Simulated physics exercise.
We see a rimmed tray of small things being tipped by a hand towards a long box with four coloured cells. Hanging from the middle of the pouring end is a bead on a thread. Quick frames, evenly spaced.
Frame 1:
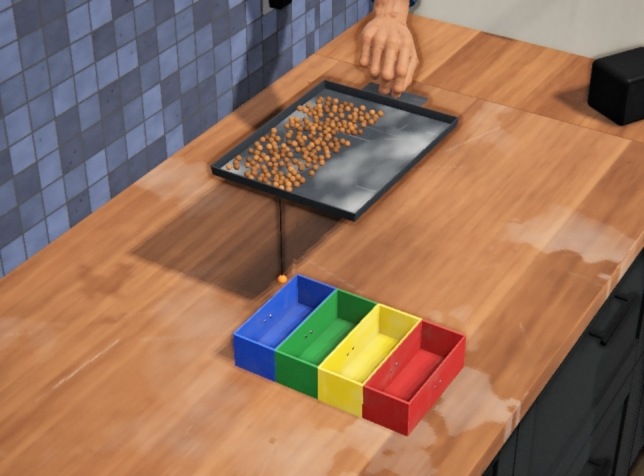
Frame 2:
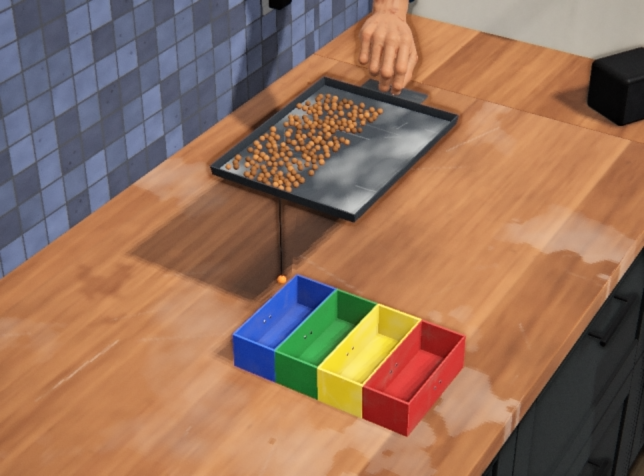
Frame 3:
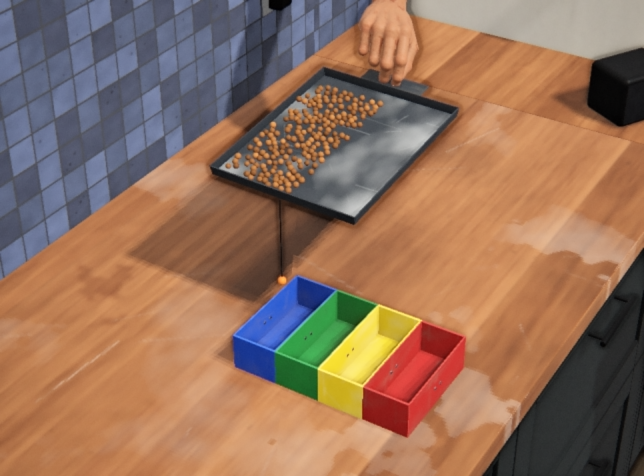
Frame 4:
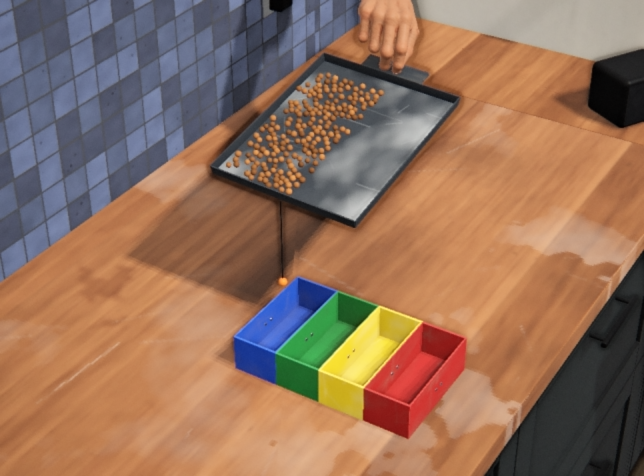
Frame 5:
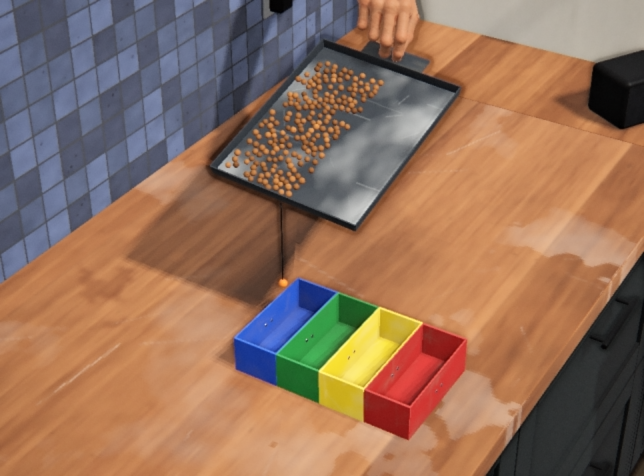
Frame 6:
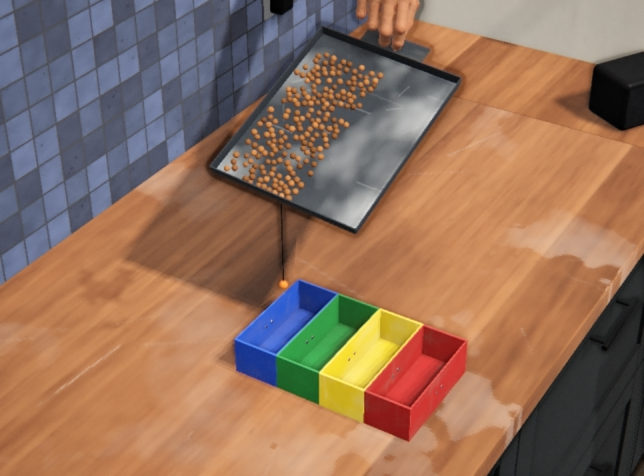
On a wooden kitchen counter beside a blue tiled wall, a hand holds a dark rimmed tray of small orange-brown balls near a box with blue, green, yellow and red cells. The hand raises the far end, tilting the tray gradually steeper, its right corner dipping slightly, and the balls shift a little.
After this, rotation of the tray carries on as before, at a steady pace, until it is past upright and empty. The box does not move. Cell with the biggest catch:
Green.
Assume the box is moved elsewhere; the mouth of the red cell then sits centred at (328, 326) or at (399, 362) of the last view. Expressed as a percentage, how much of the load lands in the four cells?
Roughly 80 %, then roughly 90 %.
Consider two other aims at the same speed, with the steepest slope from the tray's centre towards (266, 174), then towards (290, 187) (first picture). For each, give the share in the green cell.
0 per cent, then 10 per cent.
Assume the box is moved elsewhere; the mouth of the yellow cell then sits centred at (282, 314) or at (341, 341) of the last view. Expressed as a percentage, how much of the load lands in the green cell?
The first try yields 0% and the second yields 40%.
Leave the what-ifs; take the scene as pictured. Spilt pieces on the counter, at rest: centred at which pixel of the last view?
Near (209, 376).
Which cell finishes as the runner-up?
Ranked second: That blue cell.
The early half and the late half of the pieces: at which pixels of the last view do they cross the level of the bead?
Around (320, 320), followed by around (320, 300).
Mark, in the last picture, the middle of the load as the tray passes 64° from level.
(311, 209).
Shortly afterwards, tray tipped steeply; the bulk on the tray; only a few in the yellow cell; only a few in the green cell; near a quarter falling or outside the box.
Next, tray tipped past a quarter turn; near half on the tray; near a quarter in the green cell; a little in the yellow cell; a little in the blue cell; only a few in the red cell; near a quarter falling or outside the box.
Some moments later, tray tipped past a quarter turn; near half in the green cell; near a quarter in the blue cell; a little in the yellow cell; only a few in the red cell; a little falling or outside the box.
In the end, tray tipped past a quarter turn; near half in the green cell; near a quarter in the blue cell; a little in the yellow cell; only a few in the red cell; a little outside the box.
